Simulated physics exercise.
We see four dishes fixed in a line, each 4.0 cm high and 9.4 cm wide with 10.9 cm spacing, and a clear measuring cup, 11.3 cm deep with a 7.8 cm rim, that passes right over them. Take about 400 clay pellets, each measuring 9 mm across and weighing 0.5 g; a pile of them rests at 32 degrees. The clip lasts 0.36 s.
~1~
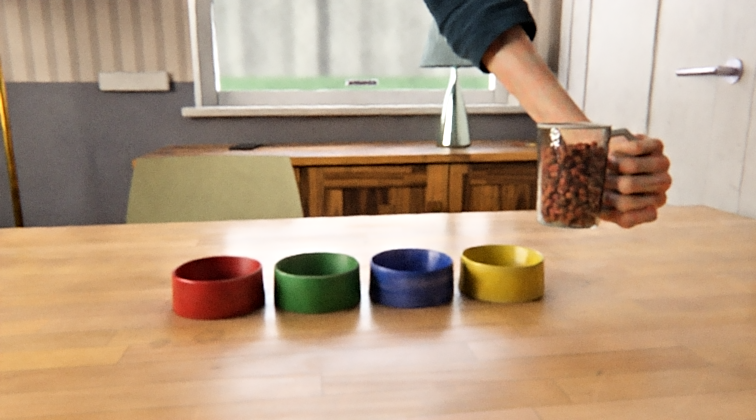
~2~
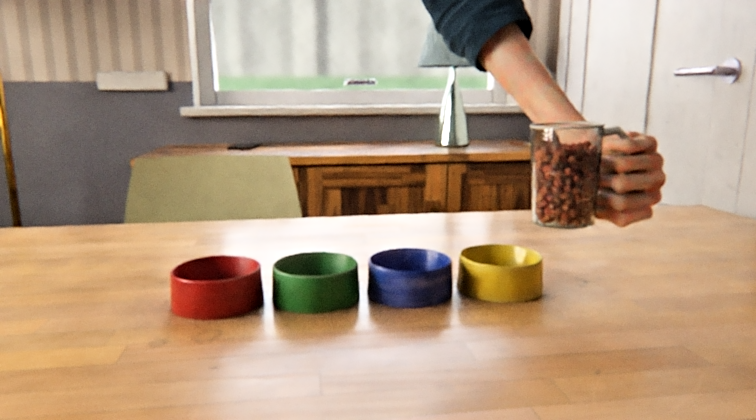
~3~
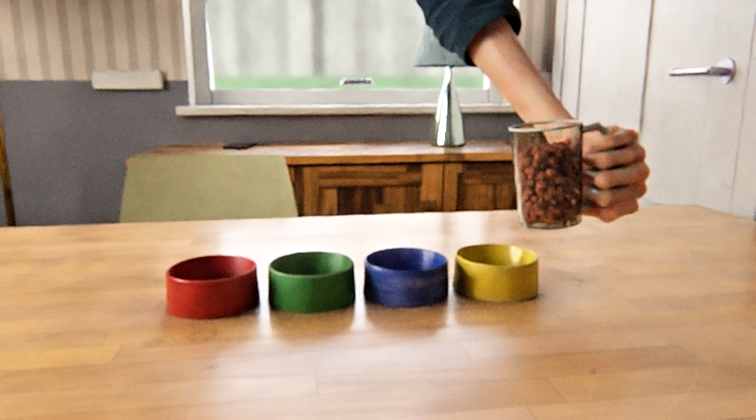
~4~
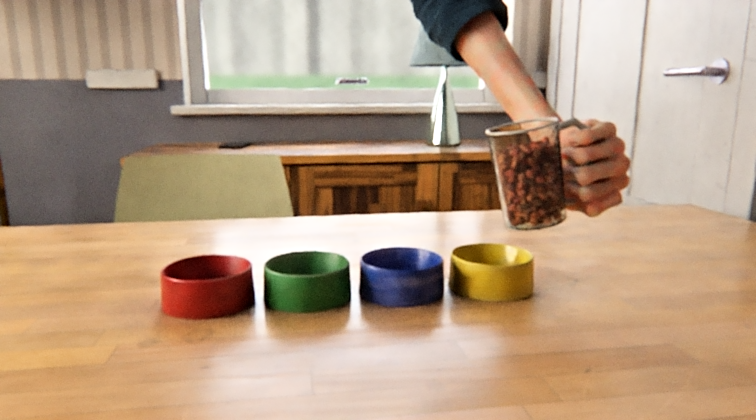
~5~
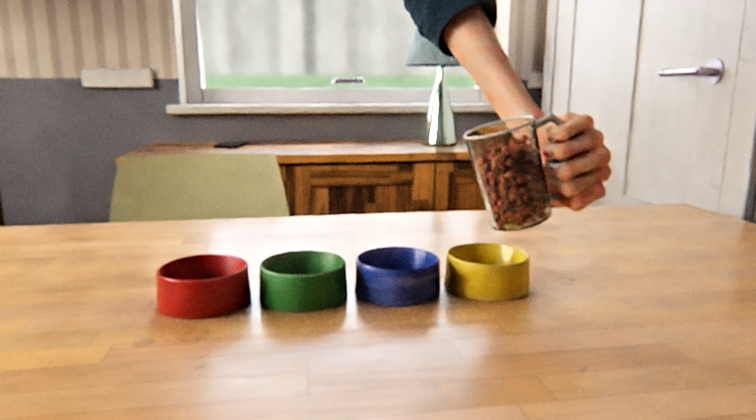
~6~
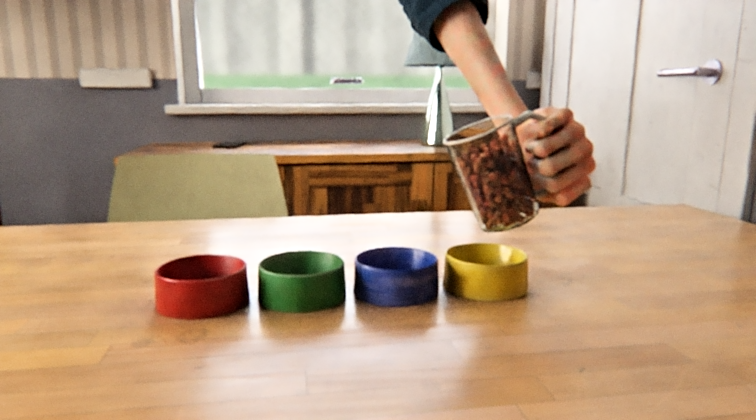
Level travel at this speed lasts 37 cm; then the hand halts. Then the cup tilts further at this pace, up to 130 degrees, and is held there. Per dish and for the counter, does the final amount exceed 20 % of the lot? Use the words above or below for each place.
Red: Above; blue: Below; green: Below; yellow: Below; counter: Above.
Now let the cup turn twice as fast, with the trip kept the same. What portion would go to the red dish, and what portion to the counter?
In that case I'd put red at 10 and the counter at 20.
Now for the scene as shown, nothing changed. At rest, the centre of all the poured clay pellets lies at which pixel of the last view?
Near (188, 288).
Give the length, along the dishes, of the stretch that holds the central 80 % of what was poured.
Spread: Around 14 cm.
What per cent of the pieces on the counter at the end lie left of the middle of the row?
Roughly 100 per cent of them.
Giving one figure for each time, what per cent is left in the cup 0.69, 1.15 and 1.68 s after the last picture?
It goes roughly like this: 100, 95, 0 per cent.
Then, 0.69 s after the last picture, tilt 73 degrees; cup holds 100 %.
Then, 1.15 s after the last picture, tilt 107 degrees; cup holds 95 %, red 5 %.
Then, 1.68 s after the last picture, tilt 130 degrees; cup holds 0 %, red 70 %.
In the end, red 70 %, blue 0 %, green 0 %, yellow 0 %, counter 30 %.
